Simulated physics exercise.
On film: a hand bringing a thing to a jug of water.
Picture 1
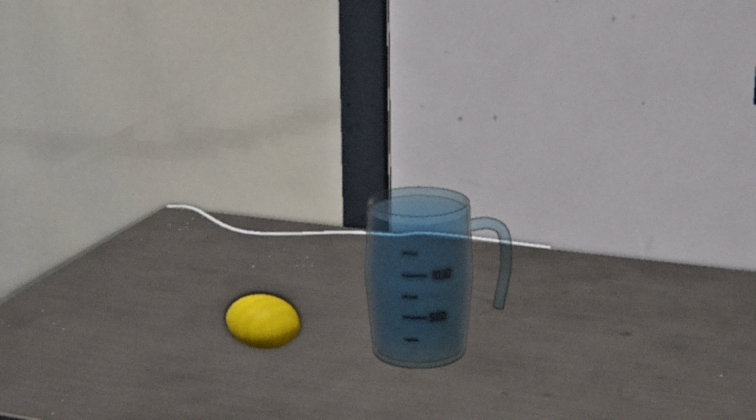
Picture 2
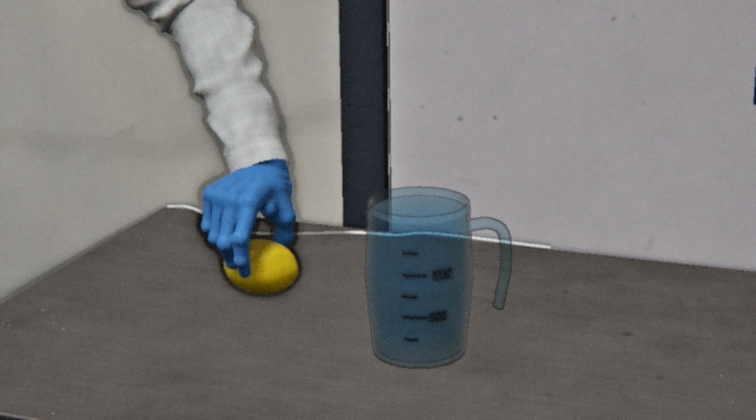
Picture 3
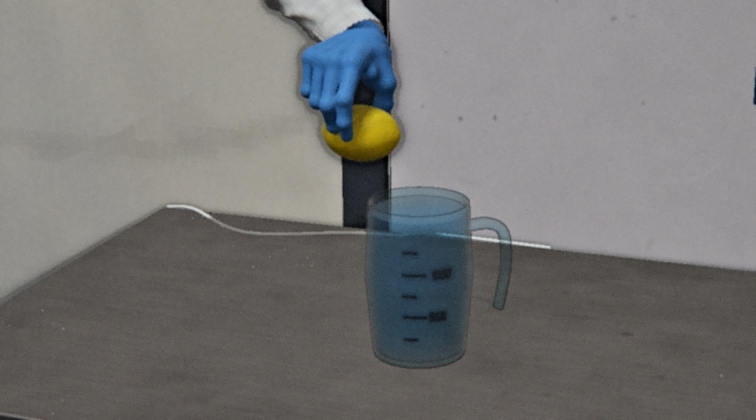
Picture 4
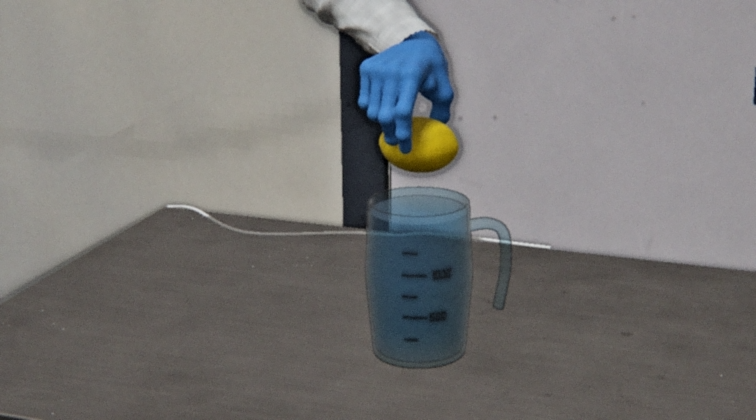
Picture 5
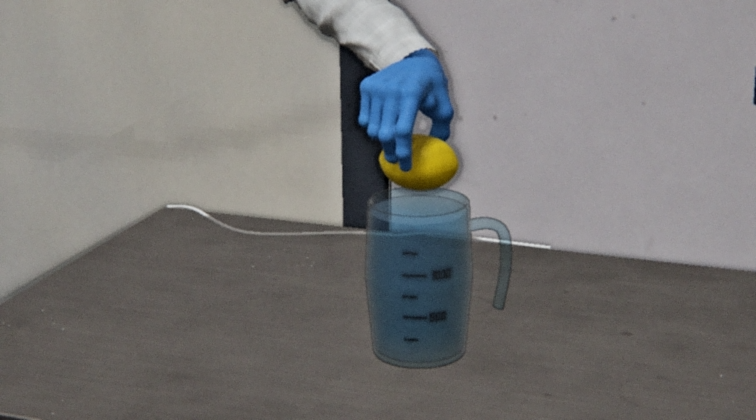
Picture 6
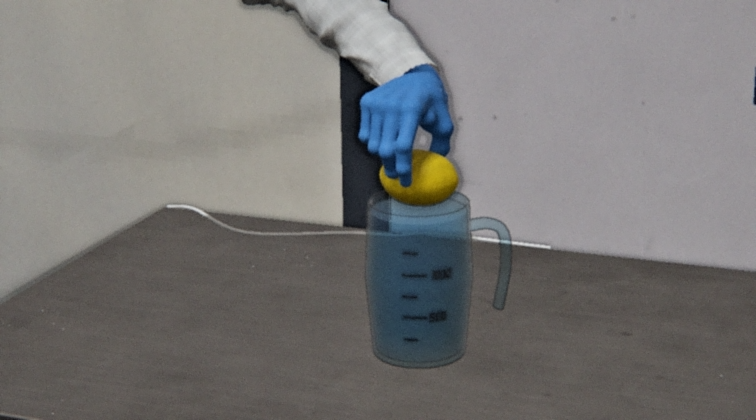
On a grey tabletop, a blue-gloved hand lifts a lemon and lowers it over a jug.
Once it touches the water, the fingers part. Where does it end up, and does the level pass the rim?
At the end, thing: Stays up; jug: Spills.
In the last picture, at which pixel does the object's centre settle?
It should come to rest with its middle near (419, 218).
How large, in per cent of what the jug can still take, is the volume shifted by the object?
It comes to around 170 percent.
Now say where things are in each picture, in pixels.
The lemon lies on the top at (263, 322); jug (419, 274) nearly full, in the first frame.
A hand picks up the lemon at (261, 267); jug nearly full, surface at (419, 211), in the second frame.
The lemon is carried over at (361, 133); jug (419, 274) nearly full, in the third frame.
The lemon is above the jug at (418, 145); jug nearly full, surface at (419, 211), in the fourth frame.
The lemon comes down at (419, 163); jug (419, 274) nearly full, in the fifth frame.
The lemon is just over the surface at (419, 178); jug nearly full, surface at (419, 211), in the sixth frame.
A moment on, the lemon enters the water; the jug is full to the brim.
Further on, the lemon comes up again; the jug is full to the brim; a puddle lies round it.
When it is over, the lemon is afloat; the jug is full to the brim; a puddle lies round it.
